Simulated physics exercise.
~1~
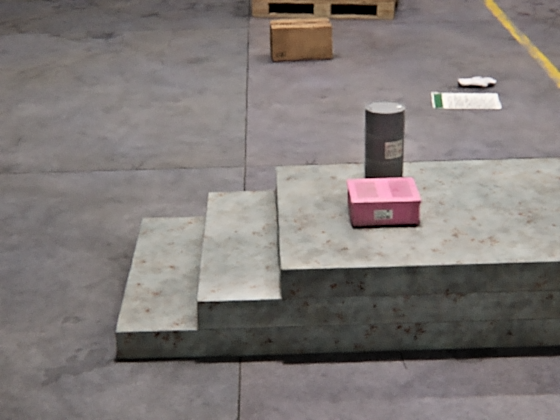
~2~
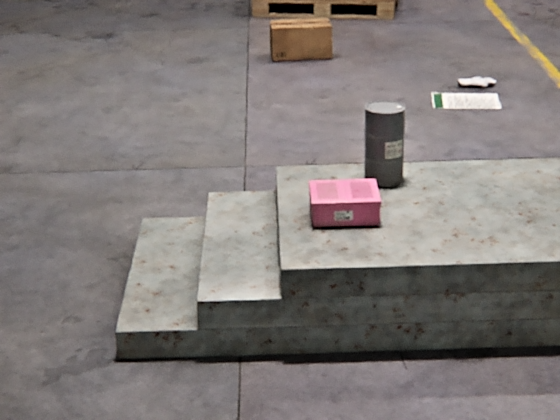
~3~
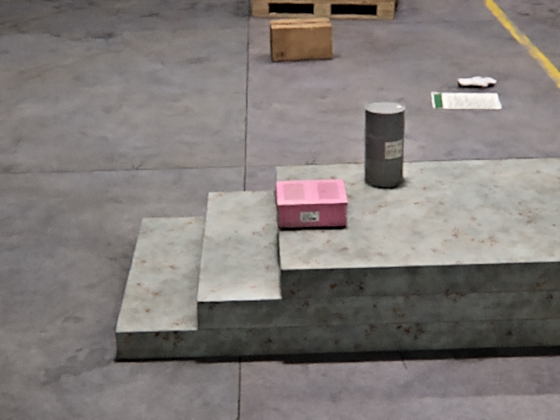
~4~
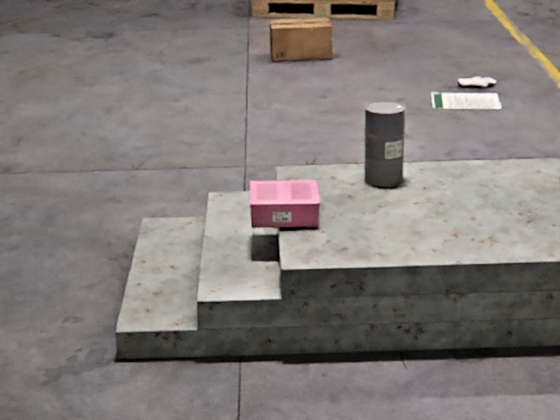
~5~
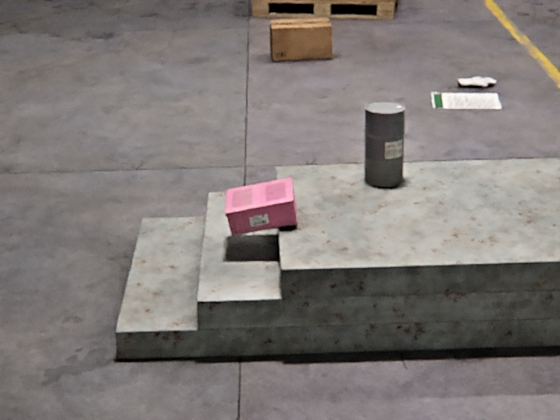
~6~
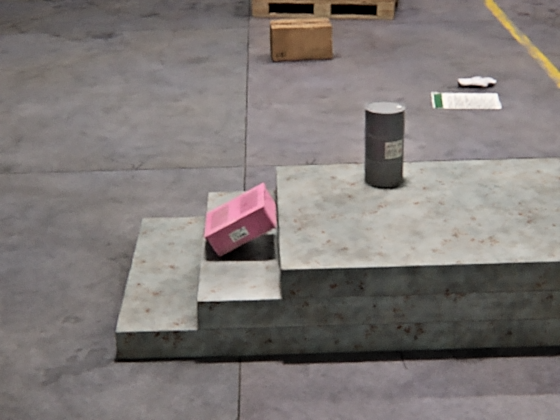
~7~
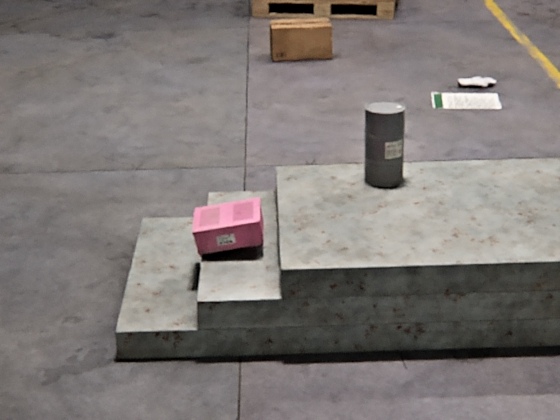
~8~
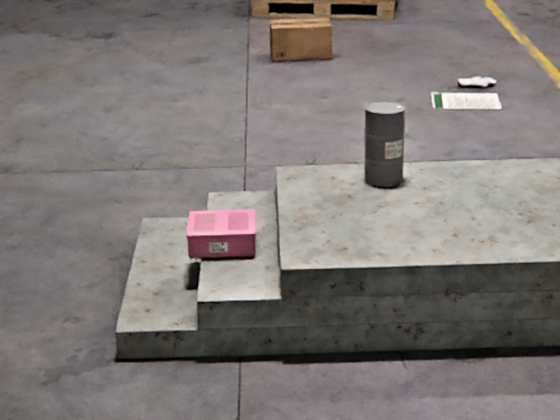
Stepped grey platform with a pink tote sliding left past a grey canister, tipping over the edge and settling one step down.
